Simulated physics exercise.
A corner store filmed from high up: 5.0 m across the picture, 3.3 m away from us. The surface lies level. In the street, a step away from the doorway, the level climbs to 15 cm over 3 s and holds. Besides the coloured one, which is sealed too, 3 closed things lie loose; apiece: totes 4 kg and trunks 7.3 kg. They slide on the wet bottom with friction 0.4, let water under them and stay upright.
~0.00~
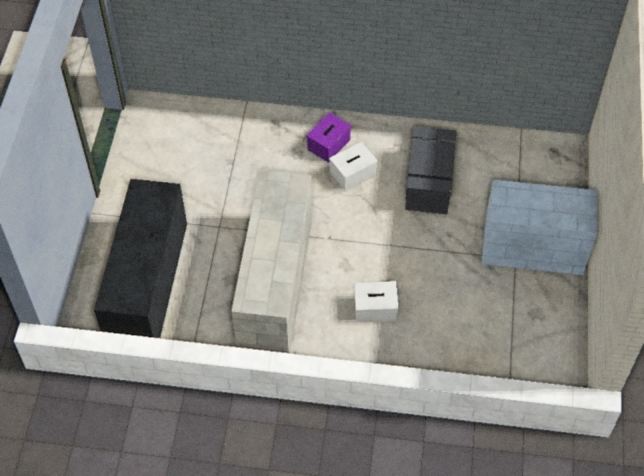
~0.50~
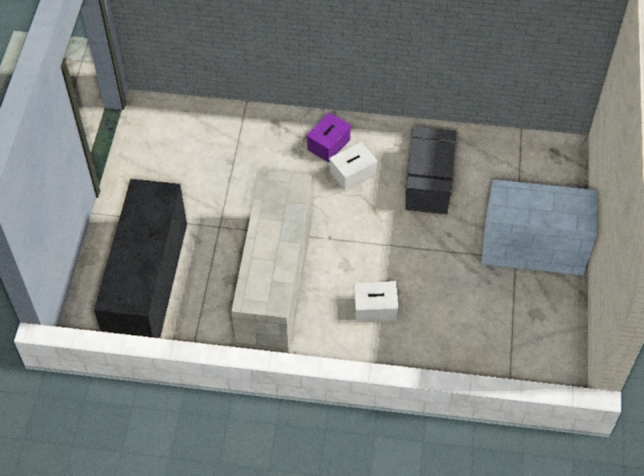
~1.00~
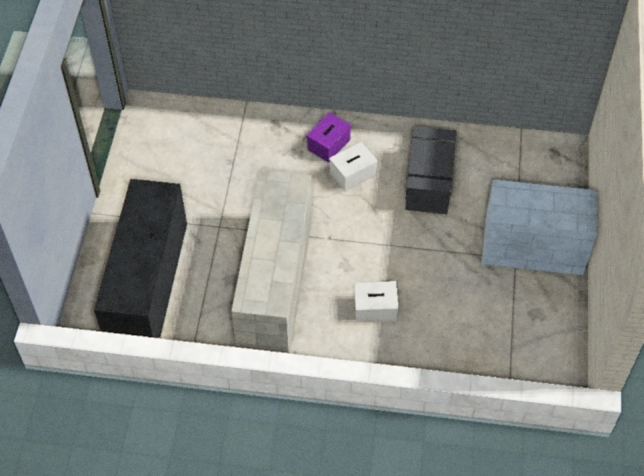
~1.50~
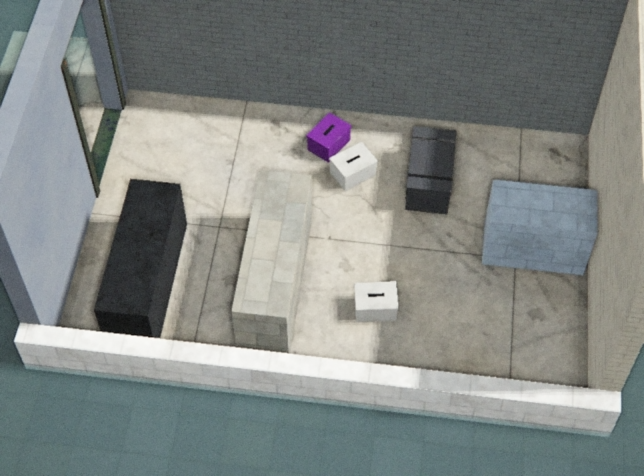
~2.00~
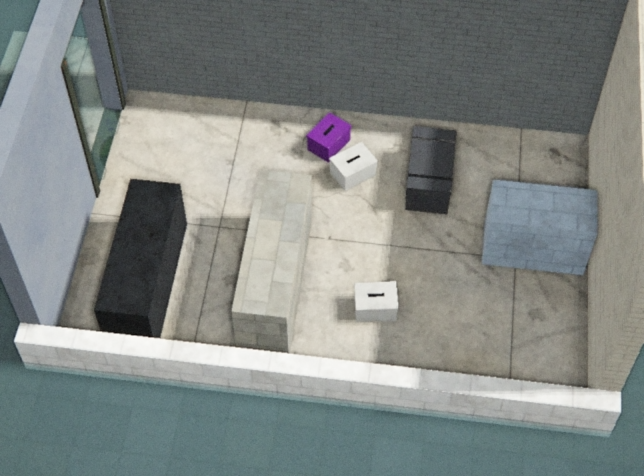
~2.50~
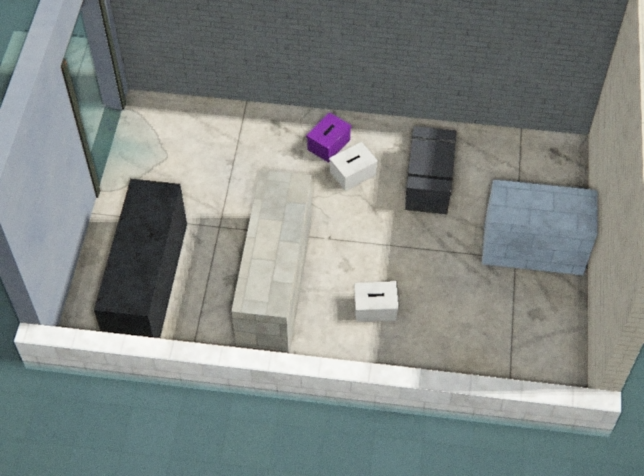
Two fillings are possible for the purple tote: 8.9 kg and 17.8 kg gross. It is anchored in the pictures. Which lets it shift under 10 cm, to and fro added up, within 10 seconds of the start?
For it, only the larger load is enough.
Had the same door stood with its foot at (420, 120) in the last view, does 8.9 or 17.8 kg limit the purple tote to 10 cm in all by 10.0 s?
In that case the lower weight is enough.
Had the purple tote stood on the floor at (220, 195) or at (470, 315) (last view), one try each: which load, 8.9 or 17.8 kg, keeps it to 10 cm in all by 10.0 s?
In turn: Only the larger holds; the smaller is enough.
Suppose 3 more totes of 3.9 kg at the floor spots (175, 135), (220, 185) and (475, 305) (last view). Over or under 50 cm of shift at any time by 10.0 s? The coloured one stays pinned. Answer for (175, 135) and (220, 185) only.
In turn: Over, more.
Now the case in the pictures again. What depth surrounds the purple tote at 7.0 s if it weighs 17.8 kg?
Roughly 5 cm.
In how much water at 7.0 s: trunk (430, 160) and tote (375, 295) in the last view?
About 3 and 1 cm.
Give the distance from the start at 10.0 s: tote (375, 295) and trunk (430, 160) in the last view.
In that order: 0 cm, 140 cm.
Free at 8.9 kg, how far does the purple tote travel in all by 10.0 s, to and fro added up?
Some 140 cm in all.
After 3.5 s the purple tote would be 0 cm from its start with 8.9 kg and 0 cm from its start with 17.8 kg; 0 cm of water round it then.
After 4.5 s the purple tote would be 0 cm from its start with 8.9 kg and 0 cm from its start with 17.8 kg; 4 cm of water round it then.
After 7.0 s the purple tote would be 98 cm from its start with 8.9 kg and 0 cm from its start with 17.8 kg; 5 cm of water round it then.
After 10.0 s the purple tote would be 148 cm from its start with 8.9 kg and 0 cm from its start with 17.8 kg; 6 cm of water round it then.
